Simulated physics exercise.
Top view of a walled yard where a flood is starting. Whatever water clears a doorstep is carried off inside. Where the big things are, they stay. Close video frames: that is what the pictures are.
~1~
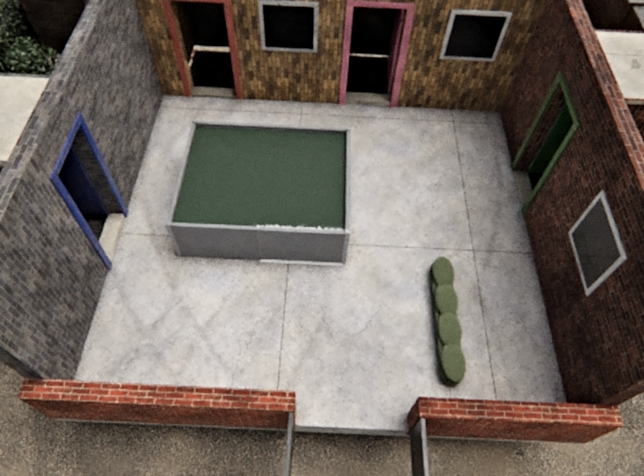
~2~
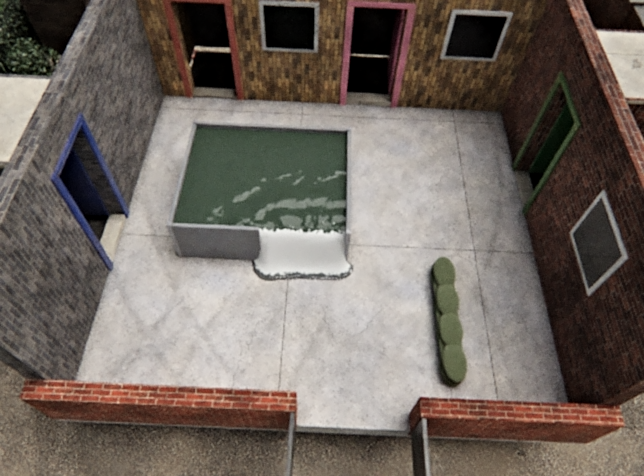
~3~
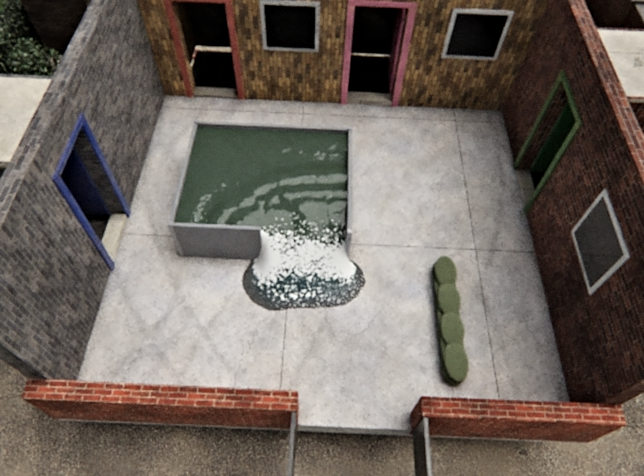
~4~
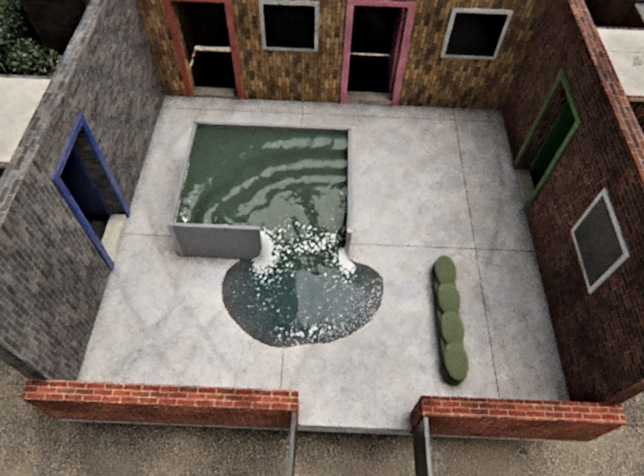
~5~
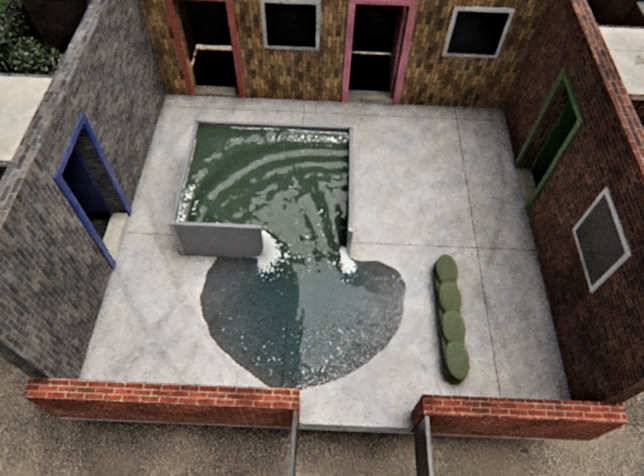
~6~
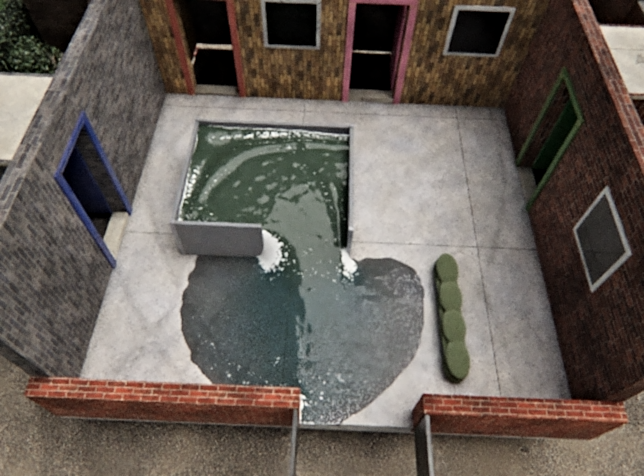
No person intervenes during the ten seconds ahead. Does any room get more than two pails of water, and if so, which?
Outcome: Pink door: Within two buckets, blue door: Within two buckets, red door: Exceeds two buckets, green door: Within two buckets.
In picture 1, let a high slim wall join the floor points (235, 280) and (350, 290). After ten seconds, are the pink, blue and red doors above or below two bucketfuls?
Here's how it goes: The pink one remains below, the blue one ends up swamped, the red one remains below.
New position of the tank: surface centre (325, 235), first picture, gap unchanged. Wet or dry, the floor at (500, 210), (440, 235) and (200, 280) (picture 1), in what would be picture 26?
One after the other: Reached, reached, untouched.
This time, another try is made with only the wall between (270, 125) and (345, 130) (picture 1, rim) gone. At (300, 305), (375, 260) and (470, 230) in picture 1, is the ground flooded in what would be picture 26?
Following the listed order, the three come out not reached, not reached and reached by the spill.
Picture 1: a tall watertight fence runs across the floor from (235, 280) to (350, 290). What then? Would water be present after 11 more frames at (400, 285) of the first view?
Spot check: Submerged.
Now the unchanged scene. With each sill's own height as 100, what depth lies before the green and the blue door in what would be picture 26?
0 and 70 %, in that order.
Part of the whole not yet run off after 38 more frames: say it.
Roughly 64 %.
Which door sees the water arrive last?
That would be the pink-painted one.
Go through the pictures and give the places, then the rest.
The first picture shows the tank at (265, 176) is whole and still.
In the second picture, the front is at (350, 267), out from the gap at (303, 251).
In the third picture, water pours out at (304, 251) and has run to (260, 299).
In the fourth picture, water pours out at (304, 252) and has run to (276, 341).
In the fifth picture, water pours out at (305, 251) and has run to (273, 381).
In the sixth picture, the front is at a hidden place, out from the gap at (306, 250).
A moment on, water covers 25 % of the floor; the pink door not reached, the blue door not reached, the red door not reached, the green door not reached.
Next, water covers 30 % of the floor; the pink door not reached, the blue door not reached, the red door not reached, the green door not reached.
Then, water covers 45 % of the floor; the pink door not reached, the blue door wet at the sill, nothing in, the red door not reached, the green door not reached.
Later, water covers 80 % of the floor; the pink door not reached, the blue door wet at the sill, nothing in, the red door over two buckets in, the green door wet at the sill, nothing in.
In the end, water covers 95 % of the floor; the pink door wet at the sill, nothing in, the blue door wet at the sill, nothing in, the red door far over two buckets in, the green door wet at the sill, nothing in.
